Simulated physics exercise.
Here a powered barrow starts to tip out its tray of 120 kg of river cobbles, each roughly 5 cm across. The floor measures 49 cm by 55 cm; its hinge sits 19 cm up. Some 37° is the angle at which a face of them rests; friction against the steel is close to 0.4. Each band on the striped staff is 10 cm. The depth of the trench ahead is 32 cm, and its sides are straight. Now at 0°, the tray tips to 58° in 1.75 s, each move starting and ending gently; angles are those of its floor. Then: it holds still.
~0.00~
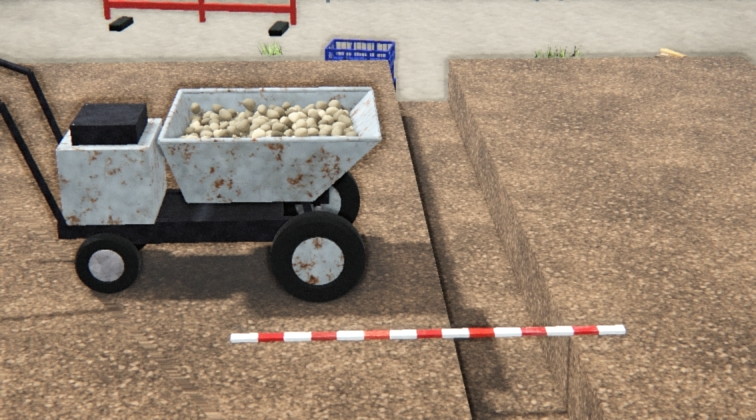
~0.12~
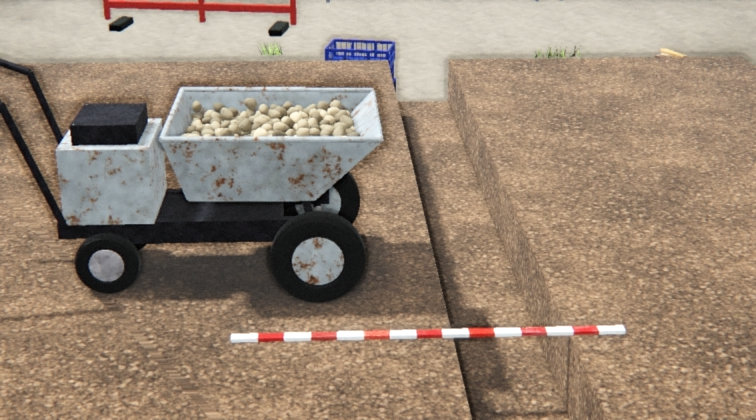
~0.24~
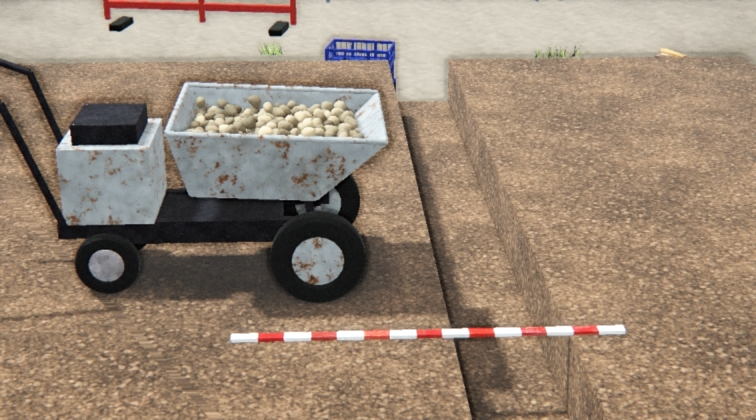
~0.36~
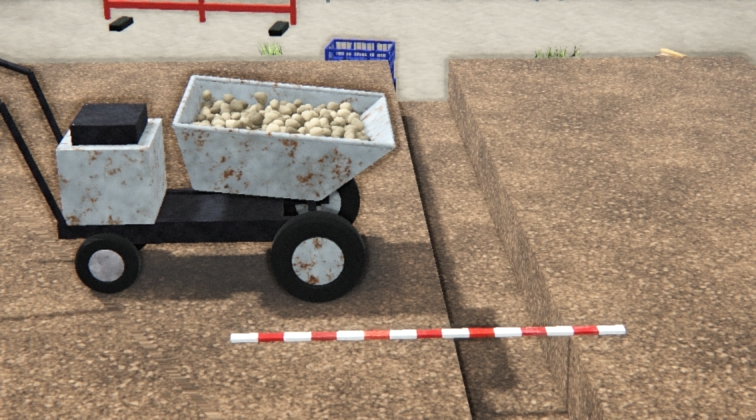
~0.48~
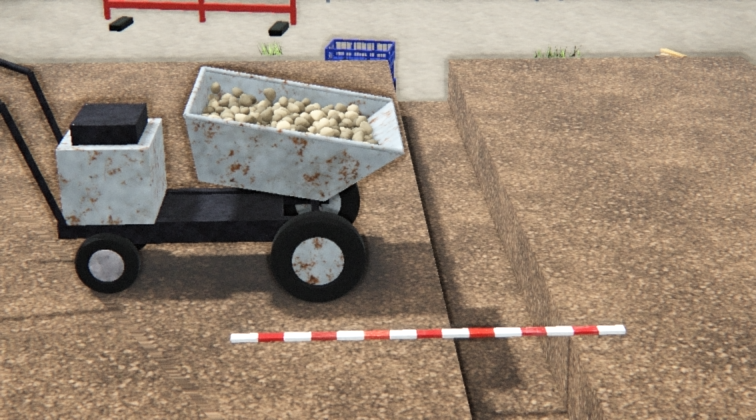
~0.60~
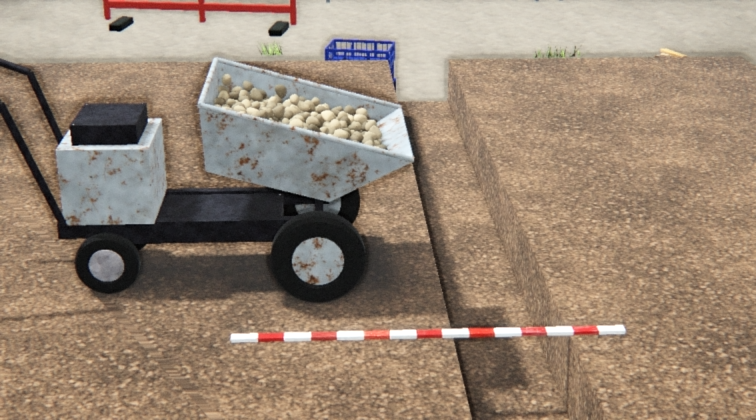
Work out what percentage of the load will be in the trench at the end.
It comes to roughly 97 percent of the load.
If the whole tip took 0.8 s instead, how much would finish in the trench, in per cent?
It'd be some 95 per cent.
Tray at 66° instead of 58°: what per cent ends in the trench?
Some 100% would finish there.
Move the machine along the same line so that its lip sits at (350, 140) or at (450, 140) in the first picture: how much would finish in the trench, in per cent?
Roughly 95 in a hundred from the first, 65 in a hundred from the second.
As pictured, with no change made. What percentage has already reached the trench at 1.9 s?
Roughly 20 percent of the load.
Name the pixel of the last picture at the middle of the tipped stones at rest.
The tipped stones centre close to (485, 317).
After 1.3 s the floor is at 49°; 100 % in the tray; the foremost stones are at (437, 189).
After 1.9 s the floor is at 58°; 80 % in the tray, 20 % in the trench; the foremost stones are at (521, 327).
After 2.2 s the floor is at 58°; 50 % in the tray, 50 % in the trench; the foremost stones are at (532, 305).
After 4.2 s the floor is at 58°; 3 % in the tray, 97 % in the trench; the foremost stones are at (533, 321).
